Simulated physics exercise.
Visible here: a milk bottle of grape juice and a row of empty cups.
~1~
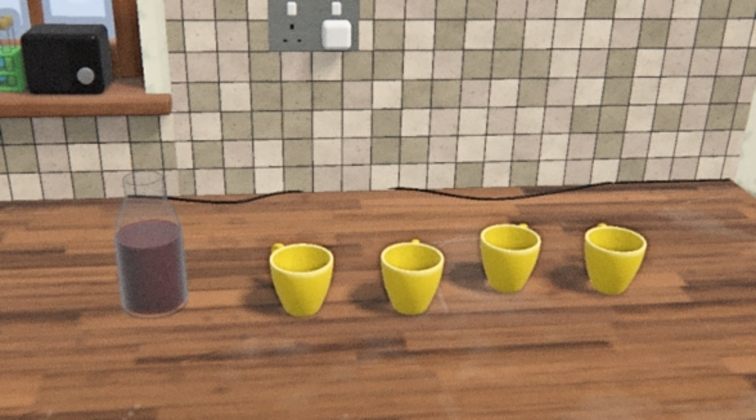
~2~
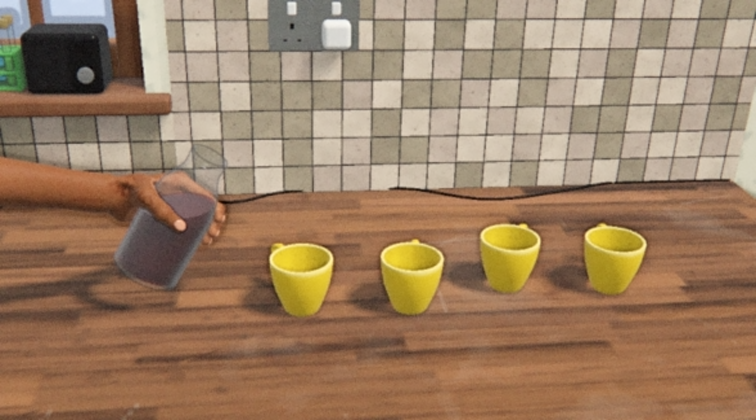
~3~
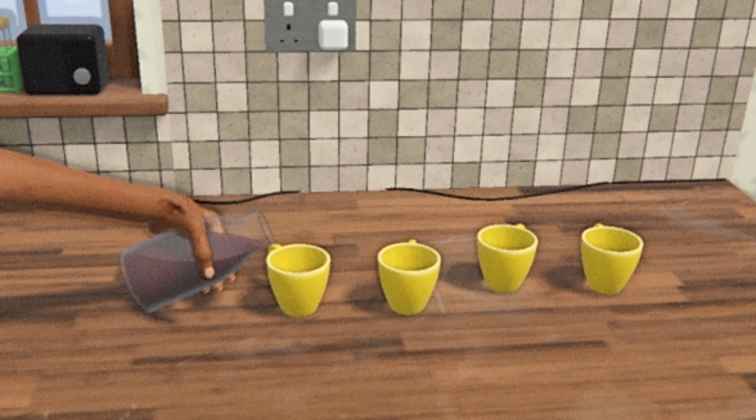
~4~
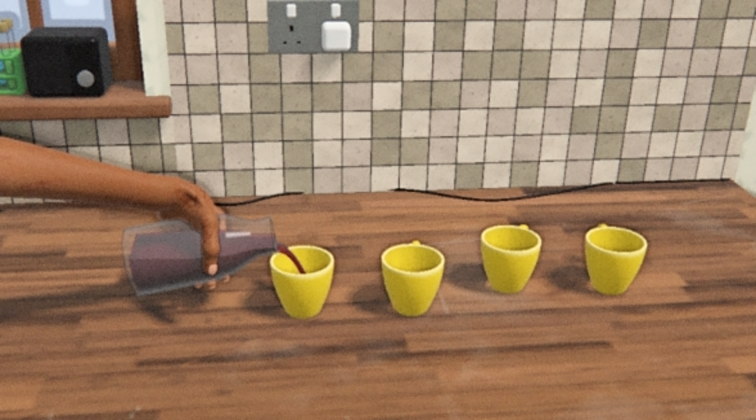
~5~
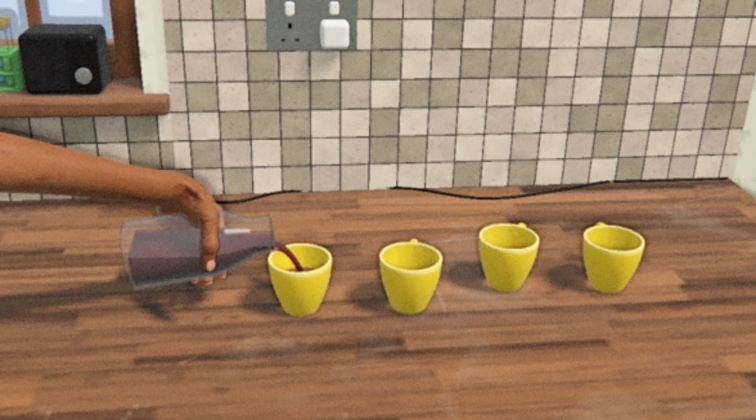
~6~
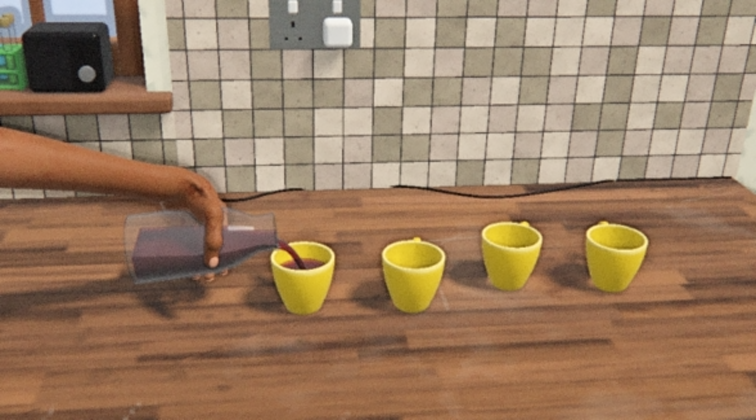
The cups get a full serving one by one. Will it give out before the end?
Yes.
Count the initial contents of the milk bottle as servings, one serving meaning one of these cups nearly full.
Near 2.5, I'd say.
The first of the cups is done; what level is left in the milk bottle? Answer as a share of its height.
Roughly 35 %.
Shortly, the first is about three quarters full.
Then, the first is done and the milk bottle has about two thirds of its load.
At the finish, the milk bottle is empty with two filled and the next at about half of a serving.
